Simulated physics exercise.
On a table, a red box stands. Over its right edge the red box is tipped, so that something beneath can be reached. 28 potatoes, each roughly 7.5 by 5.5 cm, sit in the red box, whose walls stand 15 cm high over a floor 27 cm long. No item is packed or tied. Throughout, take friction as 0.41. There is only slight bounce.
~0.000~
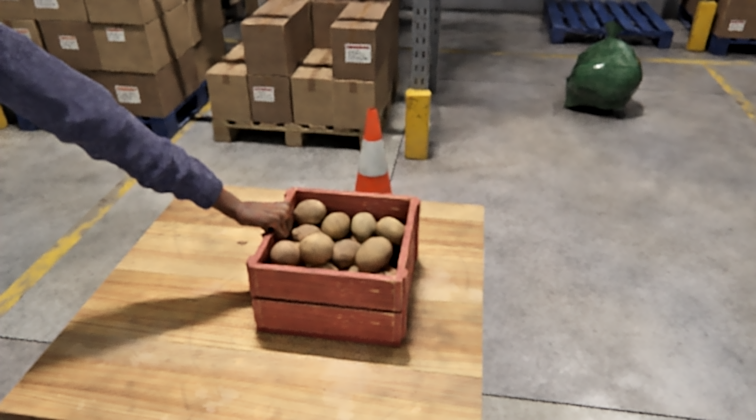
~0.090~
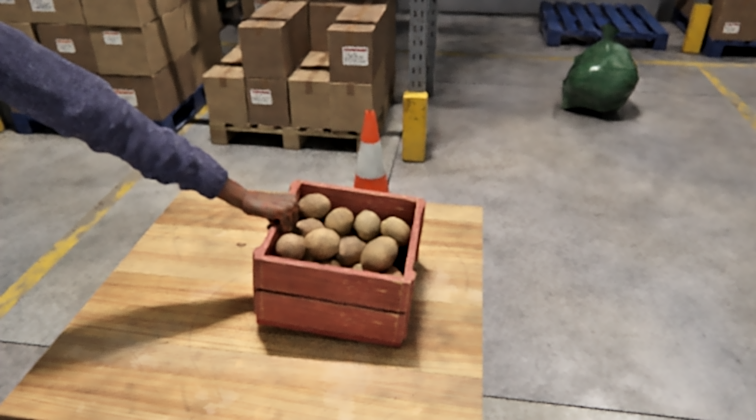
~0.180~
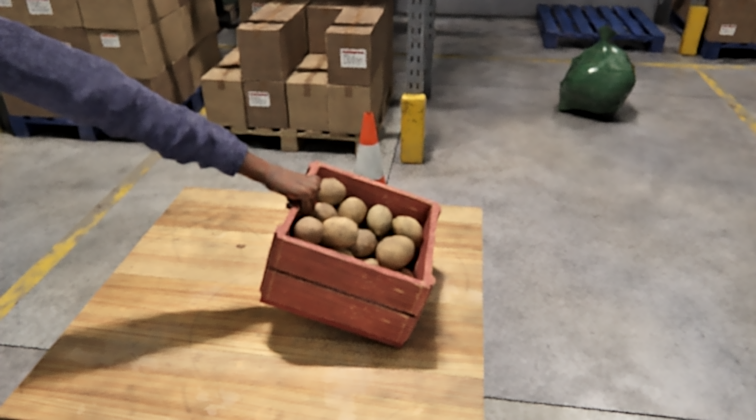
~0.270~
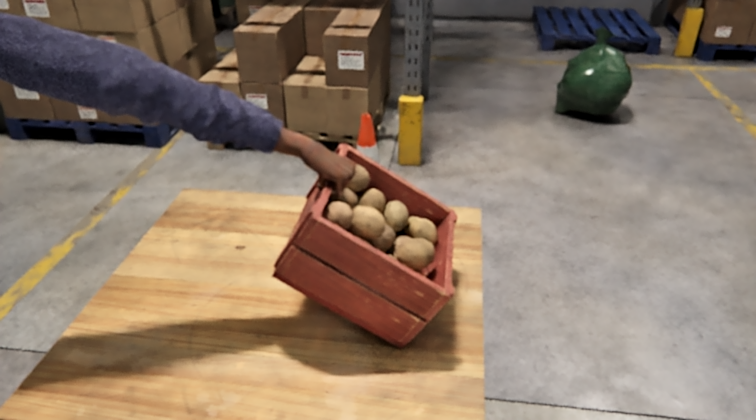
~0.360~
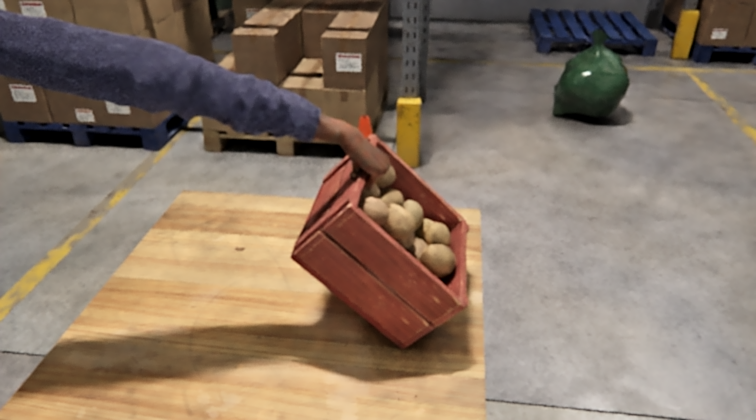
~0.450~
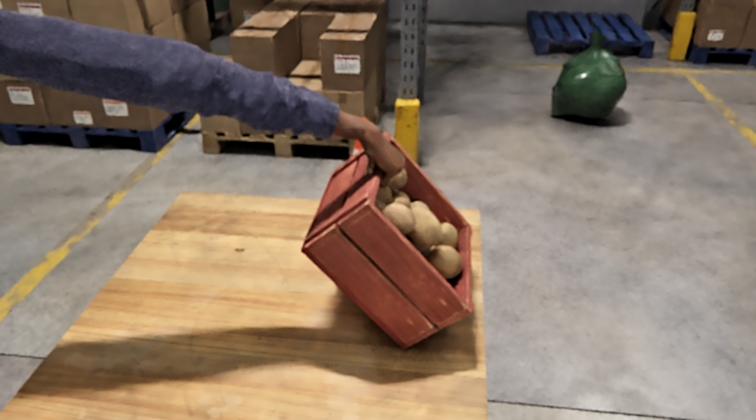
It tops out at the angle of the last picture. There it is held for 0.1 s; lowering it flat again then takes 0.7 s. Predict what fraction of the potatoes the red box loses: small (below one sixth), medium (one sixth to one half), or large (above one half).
The loss is small.
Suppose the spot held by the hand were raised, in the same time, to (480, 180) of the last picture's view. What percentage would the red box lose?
The red box would shed 60 percent of its load.
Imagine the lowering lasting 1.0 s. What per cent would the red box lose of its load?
That would cost the red box 0 per cent of its load.
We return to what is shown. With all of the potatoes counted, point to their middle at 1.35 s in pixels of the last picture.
Their middle is around (360, 269).
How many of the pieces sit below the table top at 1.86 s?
The total is close to 1.
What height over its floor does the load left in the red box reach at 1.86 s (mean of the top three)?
Around 16 centimetres.
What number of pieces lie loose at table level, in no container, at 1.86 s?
My count comes to close to 0.
After 0.67 s, tilt 45°; the red box has all 28.
After 0.96 s, tilt 18°; the red box is down by 1 of 28.
After 1.35 s, tilt 0°; the red box is down by 1 of 28.
Outcome (at 1.86 s), the red box is down by 1 of 28. Asked share, 1 of 28, 4 per cent.
